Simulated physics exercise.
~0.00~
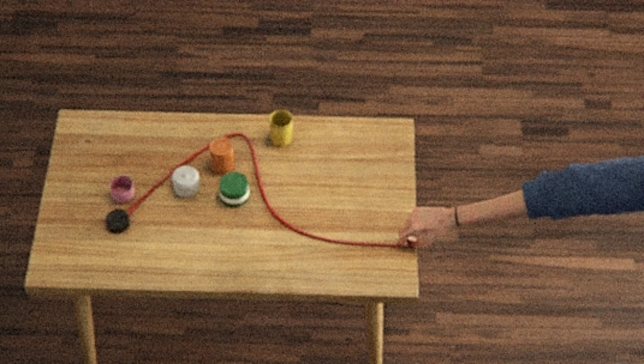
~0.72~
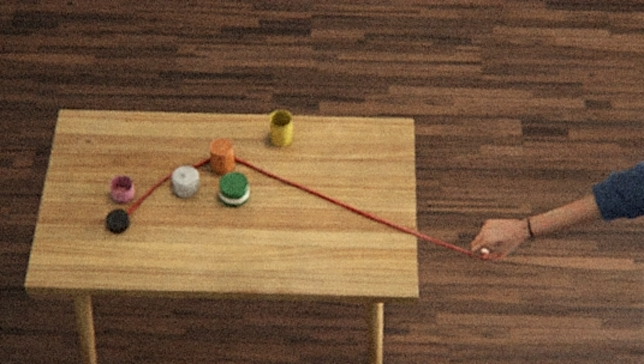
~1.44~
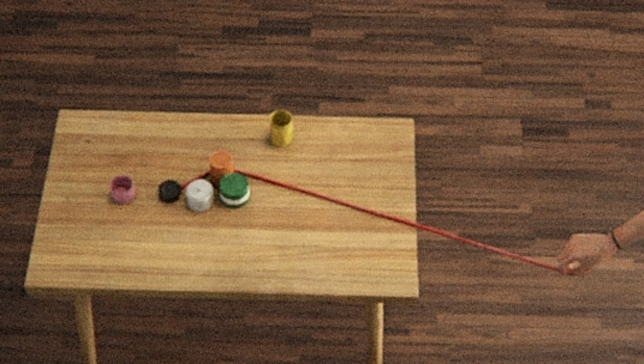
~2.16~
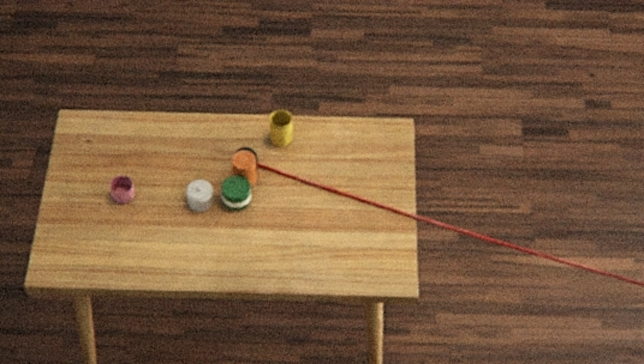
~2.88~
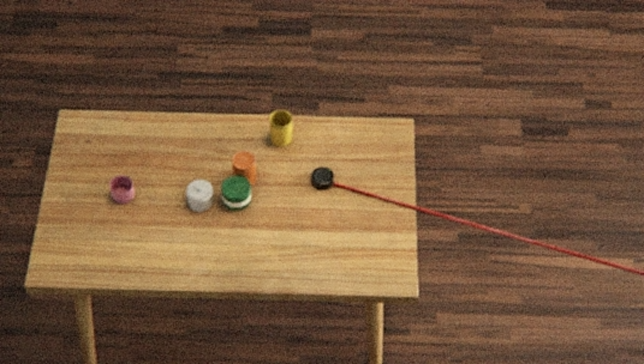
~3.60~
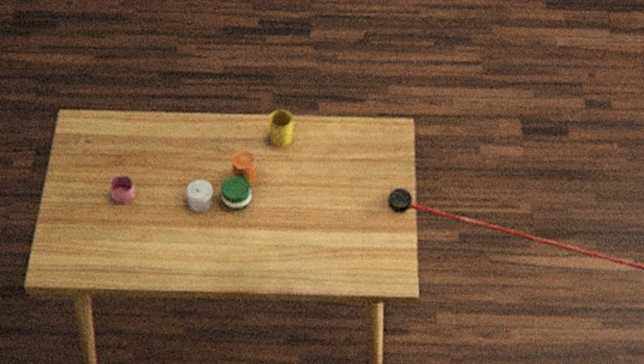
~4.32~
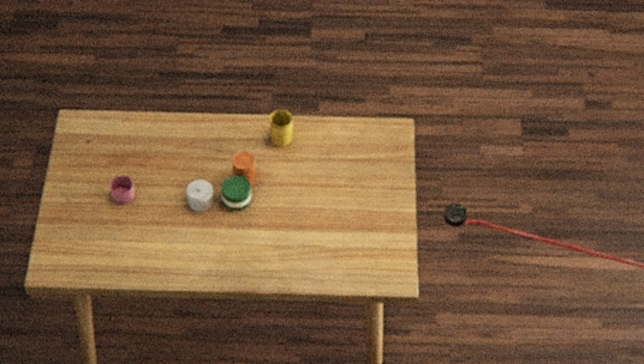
A hand pulls a black reel by its red cable past small containers and off the table.
